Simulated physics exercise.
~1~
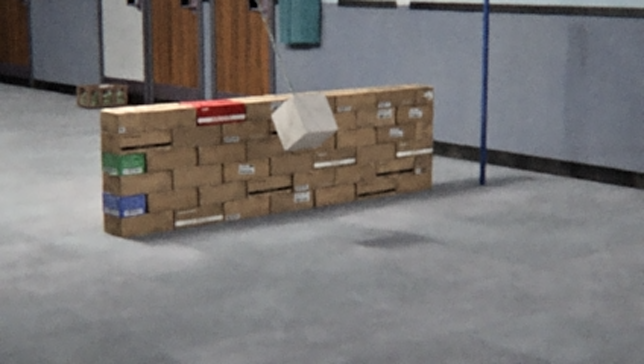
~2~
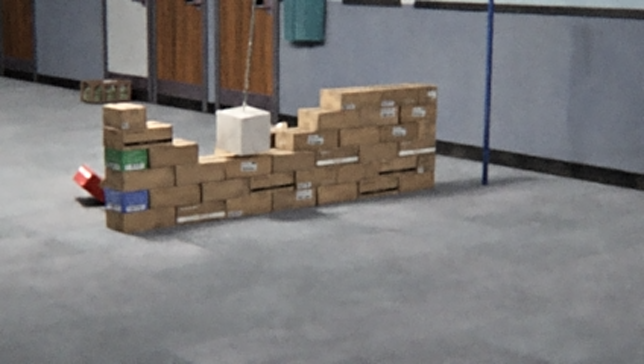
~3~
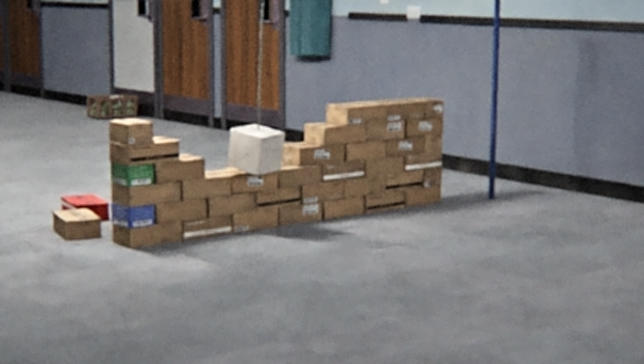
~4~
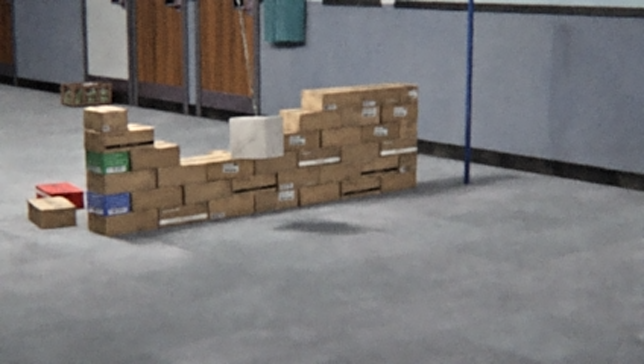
A pale block hanging on a line swung into the top of a wall of stacked brown boxes, knocking several away and leaving a gap, while the red one tumbled off the left end and finished upside down on the floor.
